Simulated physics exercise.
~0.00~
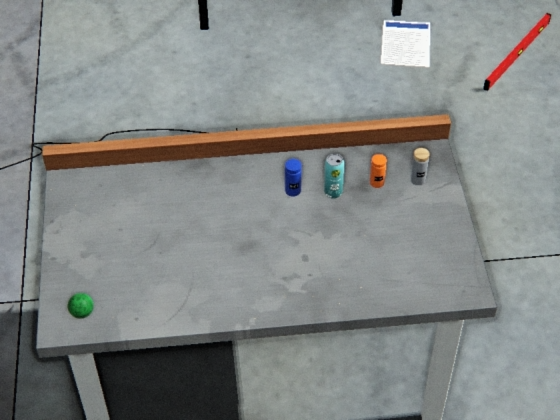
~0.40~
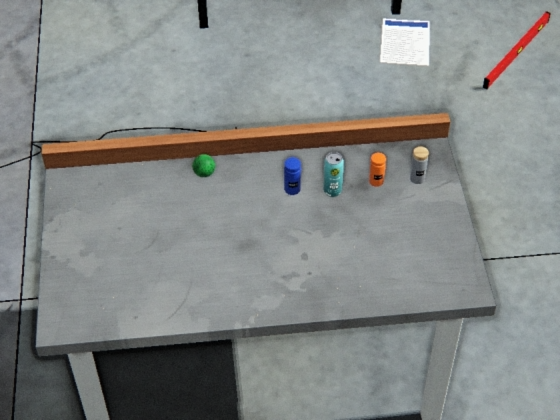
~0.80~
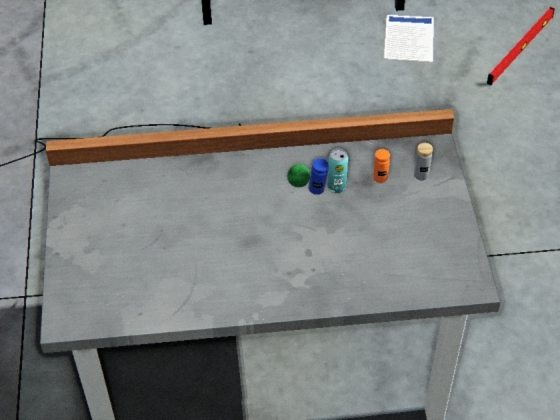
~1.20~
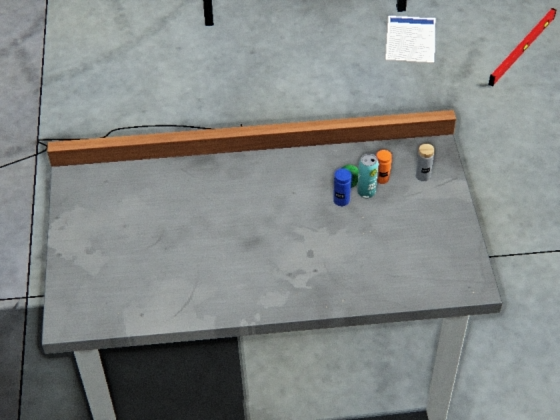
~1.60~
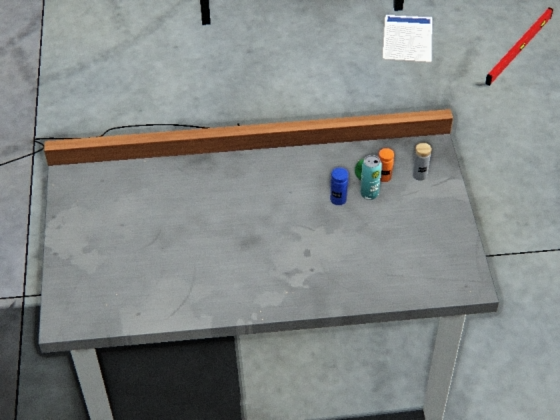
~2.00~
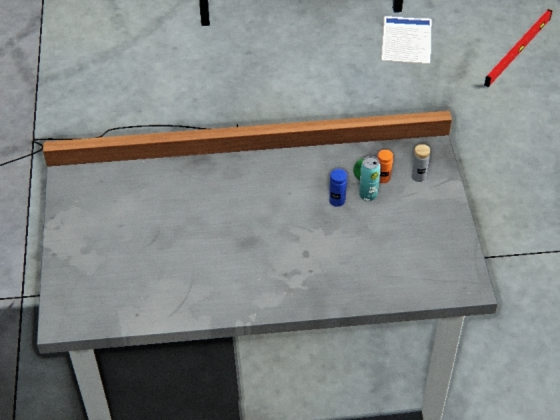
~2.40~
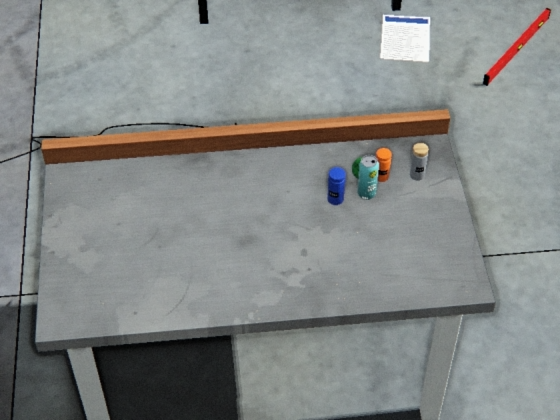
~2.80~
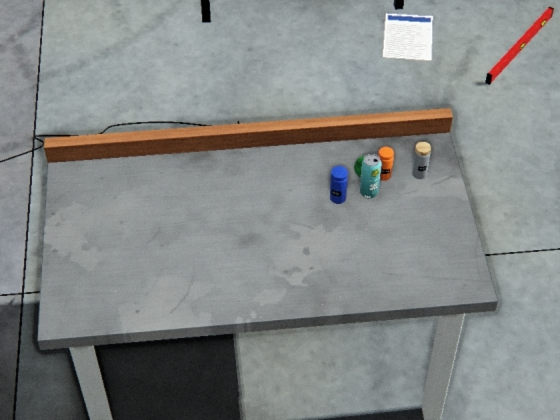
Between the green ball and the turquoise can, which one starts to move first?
The green ball starts to move first, and the turquoise can shifts only later, once the ball has rolled across the table to the group.
